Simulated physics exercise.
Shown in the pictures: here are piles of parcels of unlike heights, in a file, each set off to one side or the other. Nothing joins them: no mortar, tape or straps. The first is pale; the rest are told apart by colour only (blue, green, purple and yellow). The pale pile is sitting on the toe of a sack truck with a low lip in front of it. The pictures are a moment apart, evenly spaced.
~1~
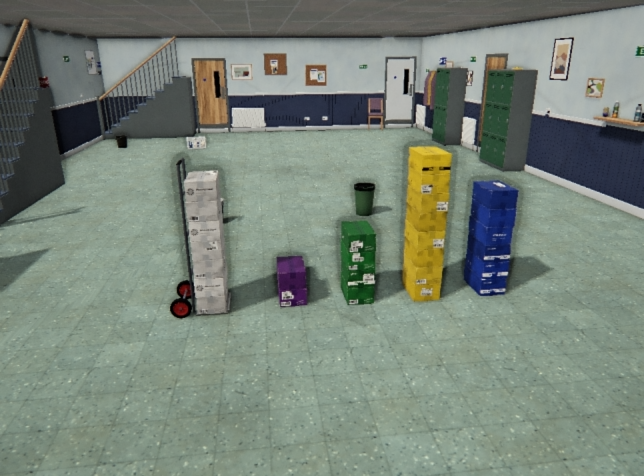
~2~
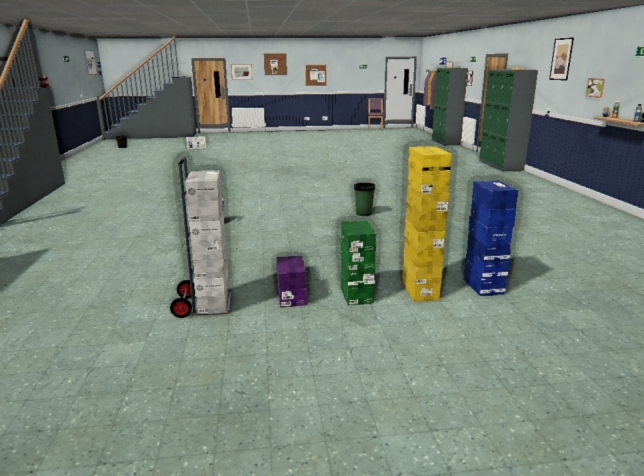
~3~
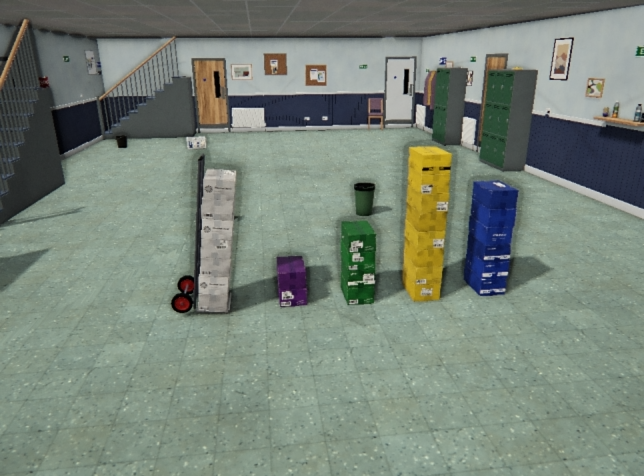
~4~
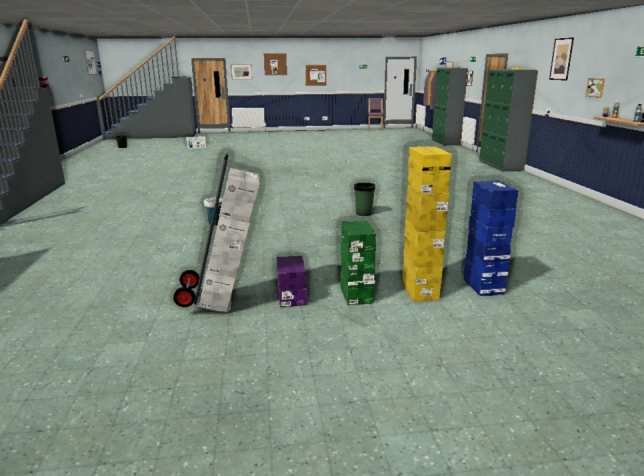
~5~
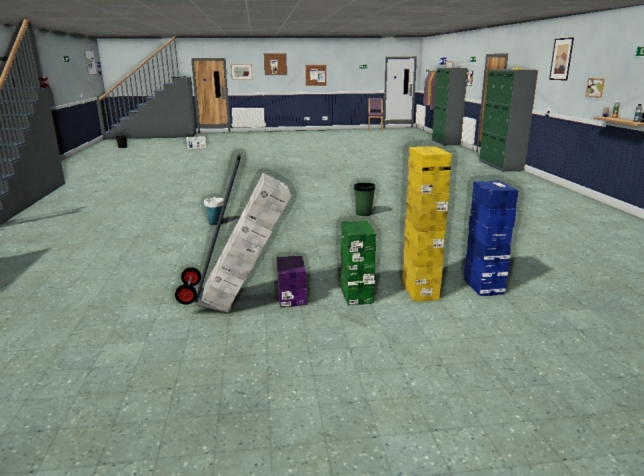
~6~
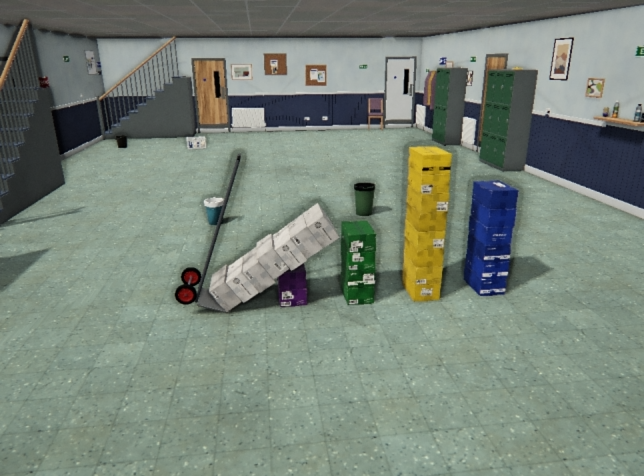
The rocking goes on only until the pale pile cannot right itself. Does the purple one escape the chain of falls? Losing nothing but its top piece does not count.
Yes, it stays up.
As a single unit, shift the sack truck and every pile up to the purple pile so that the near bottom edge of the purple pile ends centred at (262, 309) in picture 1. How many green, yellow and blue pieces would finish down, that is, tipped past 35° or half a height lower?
Green: 0; yellow: 0; blue: 0.
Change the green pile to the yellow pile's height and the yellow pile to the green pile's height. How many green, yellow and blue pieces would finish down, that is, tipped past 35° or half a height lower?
Once things settle, you'd count green 0, yellow 0, blue 0 down.
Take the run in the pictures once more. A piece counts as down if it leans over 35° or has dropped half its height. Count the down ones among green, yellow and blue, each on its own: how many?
Down at the end: Green 2, yellow 0, blue 0.
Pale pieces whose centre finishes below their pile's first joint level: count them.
Counting the pale pieces gives 3.
Shortly afterwards, 7 of the pale pile down; none of the 2 purple parcels down (0 of 20 in all colours); top purple parcel a little from its place; top green parcel a little from its place.
Next, 7 of the pale pile down; none of the 2 purple parcels down (0 of 20 in all colours); top purple parcel a little from its place; top green parcel tilted a little.
Some moments later, 7 of the pale pile down; none of the 2 purple parcels down (2 of 20 in all colours); top purple parcel a little from its place; top green parcel tilted clearly, half its height lower.
In the end, 7 of the pale pile down; none of the 2 purple parcels down (2 of 20 in all colours); top purple parcel a little from its place; top yellow parcel unmoved. From the last view, middles, top purple parcel near (296, 272), top yellow parcel near (429, 160).
